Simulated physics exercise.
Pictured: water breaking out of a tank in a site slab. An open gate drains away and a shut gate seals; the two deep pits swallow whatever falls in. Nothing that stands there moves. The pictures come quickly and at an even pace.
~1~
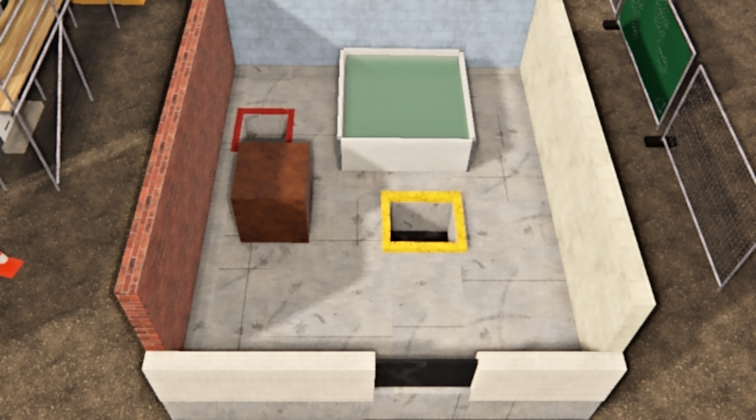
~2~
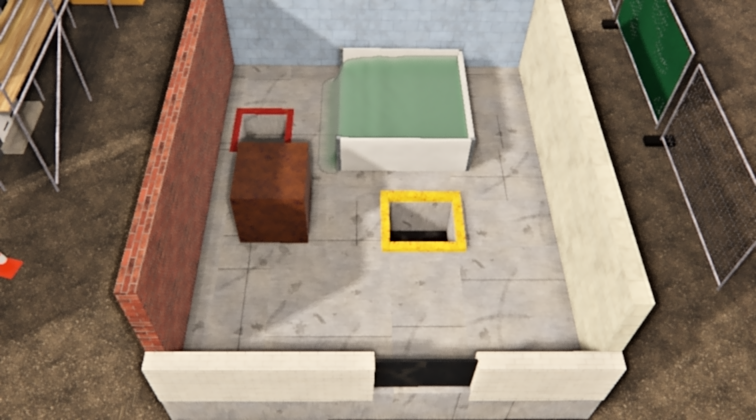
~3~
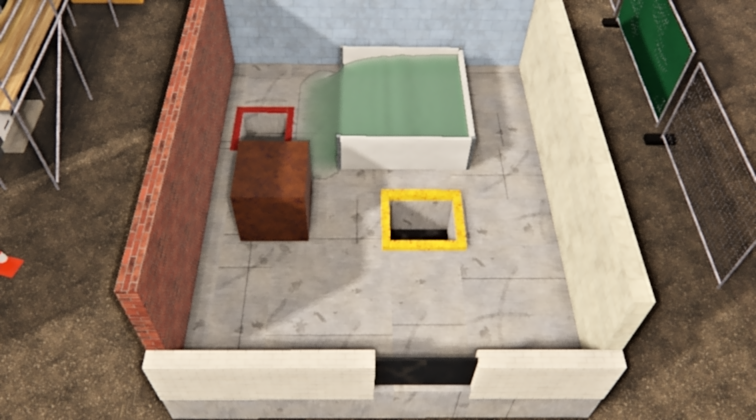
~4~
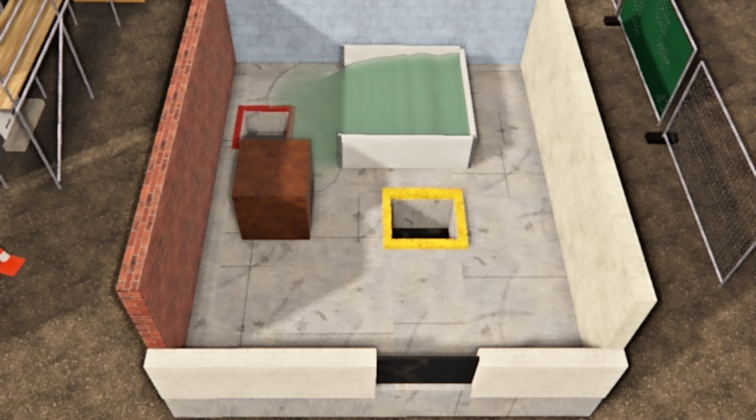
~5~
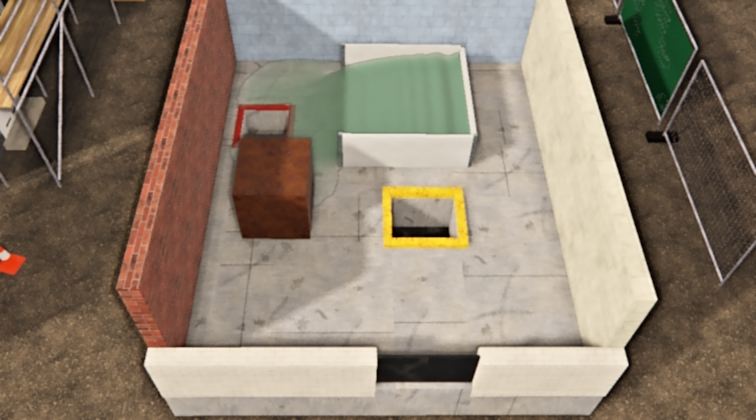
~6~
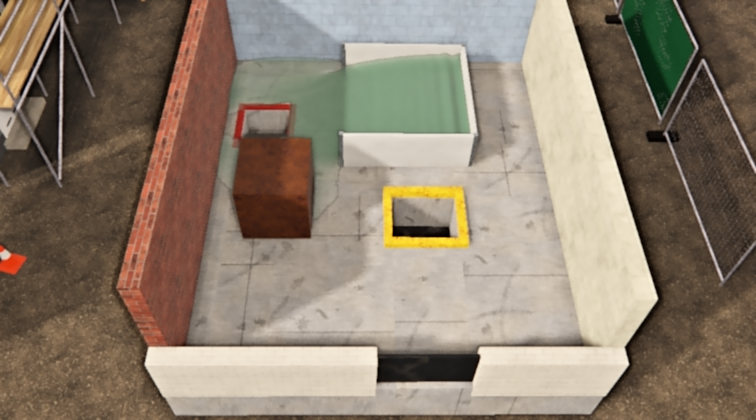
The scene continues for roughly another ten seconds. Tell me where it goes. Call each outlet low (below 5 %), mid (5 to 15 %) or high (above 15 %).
Outlets - gate: Low; red pit: High; yellow pit: Low.
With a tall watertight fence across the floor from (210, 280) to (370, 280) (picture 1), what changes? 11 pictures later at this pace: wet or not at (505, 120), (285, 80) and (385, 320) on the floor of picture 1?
First spared, second submerged, third spared.
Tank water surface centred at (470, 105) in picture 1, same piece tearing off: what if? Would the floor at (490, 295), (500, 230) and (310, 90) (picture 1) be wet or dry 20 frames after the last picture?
Checking the three spots, I get high and dry, high and dry, swamped.
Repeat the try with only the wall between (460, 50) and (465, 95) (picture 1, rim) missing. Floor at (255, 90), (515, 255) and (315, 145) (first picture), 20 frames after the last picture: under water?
Point 1: Inundated; point 2: Inundated; point 3: Unwetted.
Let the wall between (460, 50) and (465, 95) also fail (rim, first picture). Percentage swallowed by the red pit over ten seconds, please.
Share recorded - red: 12 %.
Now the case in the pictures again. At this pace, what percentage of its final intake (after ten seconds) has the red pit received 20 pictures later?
Estimate: Some 65 per cent.
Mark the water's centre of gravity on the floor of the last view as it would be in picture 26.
I'd place it roughly at (320, 136).
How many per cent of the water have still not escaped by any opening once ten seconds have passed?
Around 28 in a hundred.
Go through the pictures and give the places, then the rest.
Still water in the tank at (404, 95), in the first frame.
Water pours out at (342, 112) and has run to (335, 171), in the second frame.
Water pours out at (343, 112) and has run to (326, 73), in the third frame.
The front is at (309, 63), out from the gap at (344, 112), in the fourth frame.
The front is at a hidden place, out from the gap at (344, 111), in the fifth frame.
The front is at (218, 172), out from the gap at (345, 111), in the sixth frame.
A moment on, water covers 25 % of the floor; the gate 0 %, the red pit 14 %, the yellow pit 0 %.
Next, water covers 30 % of the floor; the gate 0 %, the red pit 28 %, the yellow pit 0 %.
Then, water covers 40 % of the floor; the gate 0 %, the red pit 48 %, the yellow pit 0 %.
Later, water covers 65 % of the floor; the gate 0 %, the red pit 63 %, the yellow pit 0 %.
In the end, water covers 95 % of the floor; the gate 0 %, the red pit 71 %, the yellow pit 0 %.
